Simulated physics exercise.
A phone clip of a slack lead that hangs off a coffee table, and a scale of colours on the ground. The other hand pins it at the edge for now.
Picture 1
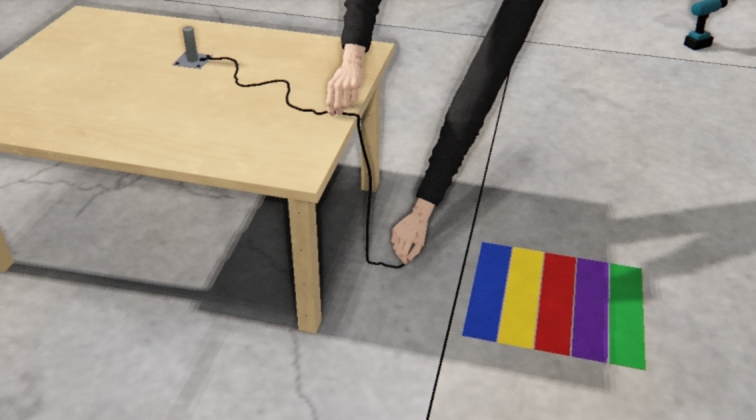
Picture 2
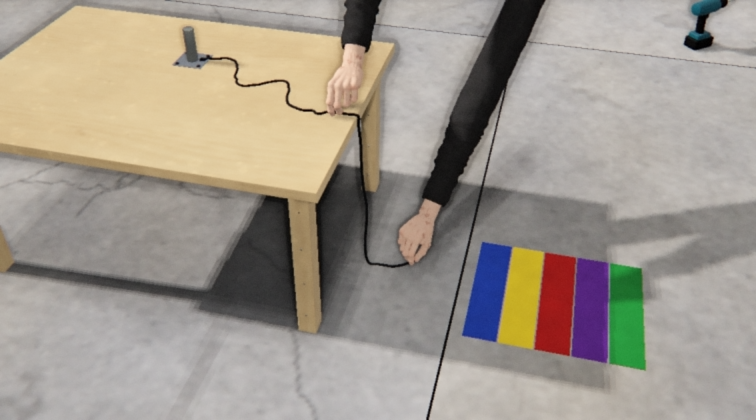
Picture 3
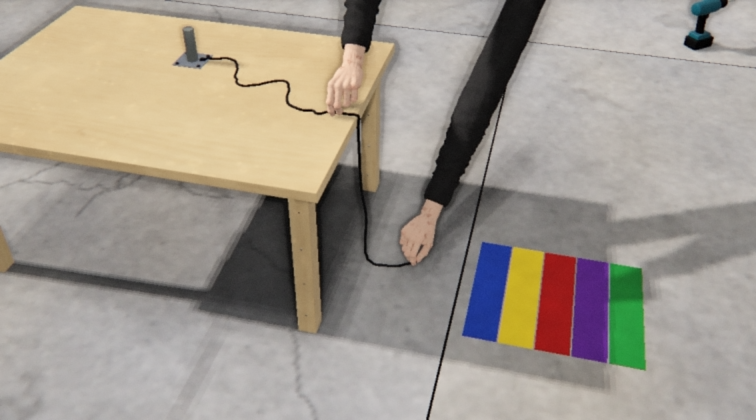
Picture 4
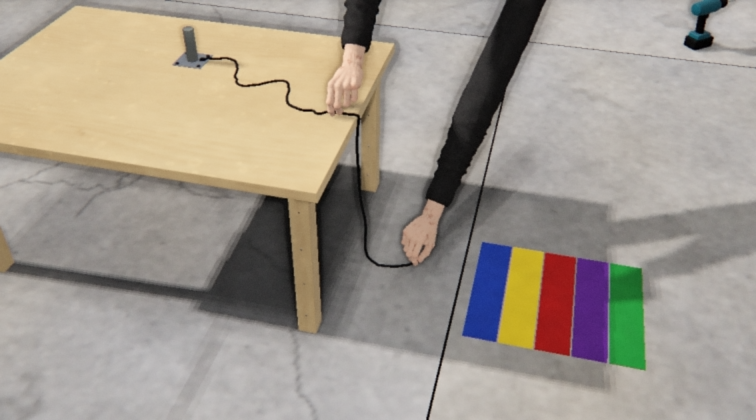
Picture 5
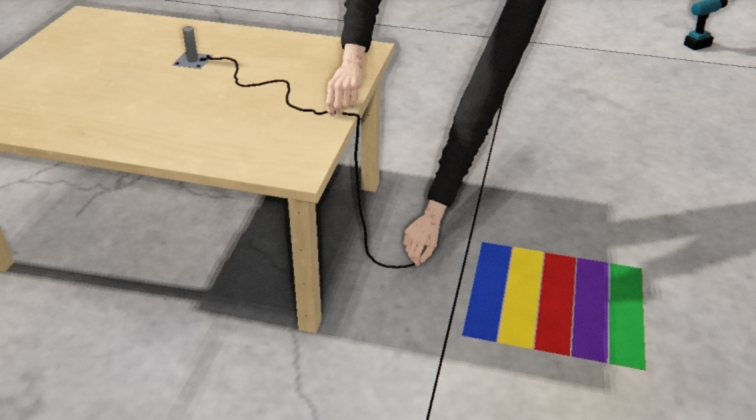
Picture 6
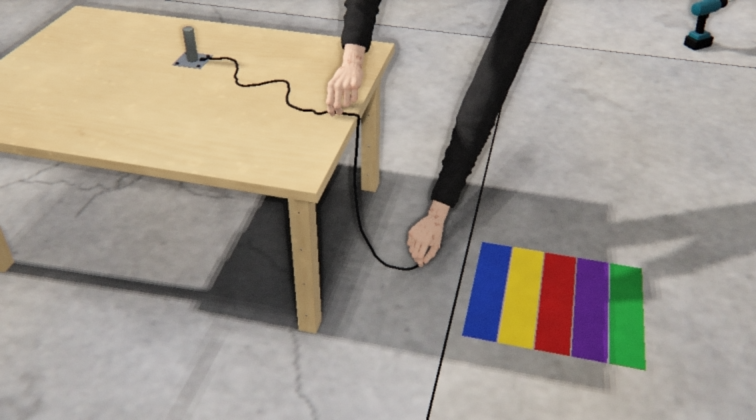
On a bare concrete floor beside a wooden table, one hand pinned a slack black cord at the table's edge while the other drew its hanging end slightly right, near some coloured stripes.
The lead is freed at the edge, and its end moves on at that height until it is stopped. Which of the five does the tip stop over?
The end stops over the purple strip.
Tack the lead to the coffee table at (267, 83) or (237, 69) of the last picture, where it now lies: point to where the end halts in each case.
About (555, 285) and (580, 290).
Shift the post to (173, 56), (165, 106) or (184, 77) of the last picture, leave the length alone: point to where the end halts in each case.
About (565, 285), (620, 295) and (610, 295).
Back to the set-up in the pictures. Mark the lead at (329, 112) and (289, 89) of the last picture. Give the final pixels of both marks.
At (399, 131), then (330, 97).
A little later, end near (540, 283); over yellow.
Next, end near (576, 289); over red.
When it is tight, end near (598, 293); over purple. It gets as far as the purple strip.
